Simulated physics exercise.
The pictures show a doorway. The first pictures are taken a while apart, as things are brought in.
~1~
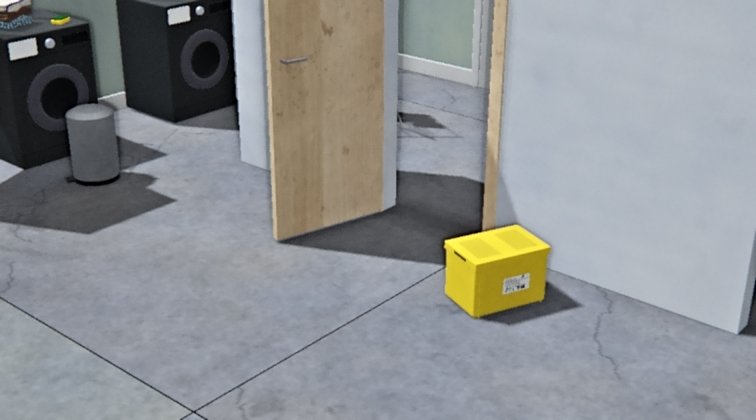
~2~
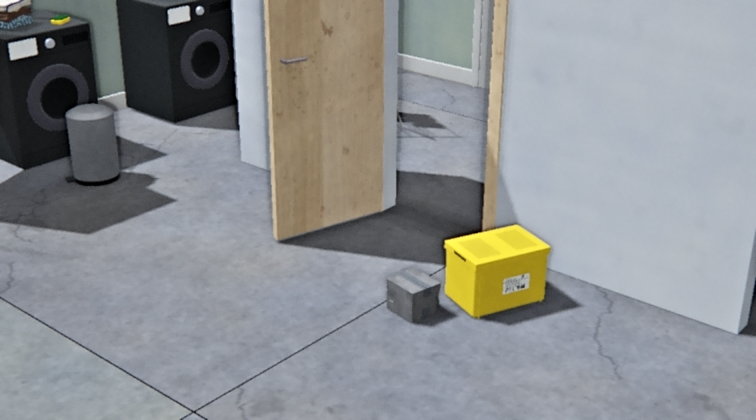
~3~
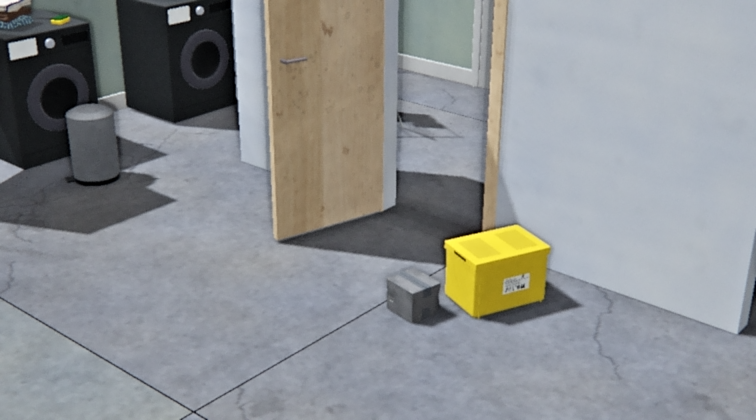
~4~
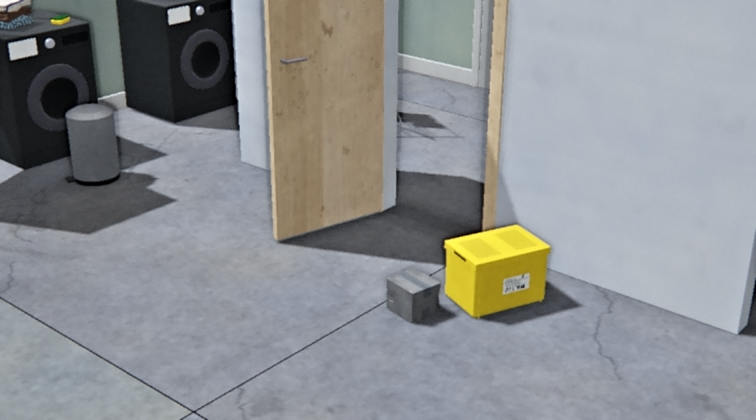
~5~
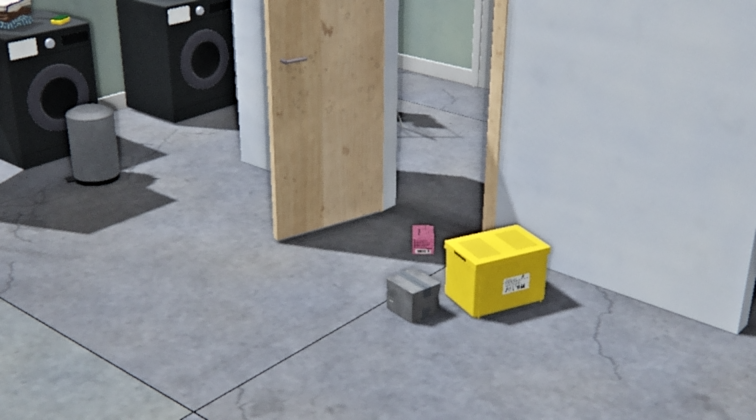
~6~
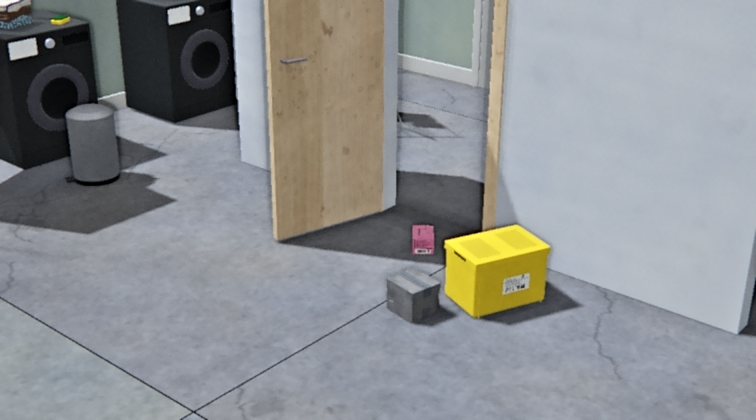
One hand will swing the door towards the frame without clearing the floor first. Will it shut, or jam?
It reaches the frame.
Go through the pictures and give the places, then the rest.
The first frame shows door wide open and still.
The second frame shows door wide open and still; grey parcel (413, 295); yellow tote (496, 271).
The third frame shows door wide open and still; grey parcel (413, 295); yellow tote (496, 271).
The fourth frame shows door wide open and still; grey parcel (413, 295); yellow tote (496, 271).
The fifth frame shows door wide open and still; grey parcel (413, 295); yellow tote (496, 271).
The sixth frame shows door wide open and still; pink box (423, 240); grey parcel (413, 295).
Then, 0.80 s later than the last frame, open by 69°.
Then, 1.40 s later than the last frame, open by 23°; pink box moved a little near (436, 236).
Then, 1.60 s later than the last frame, open by 7°; pink box moved about its own width near (457, 230).
When it is over, open by 0°; moved from the start, pink box; the other 2 as before. End places, in pixels of the last picture, pink box near (474, 222).
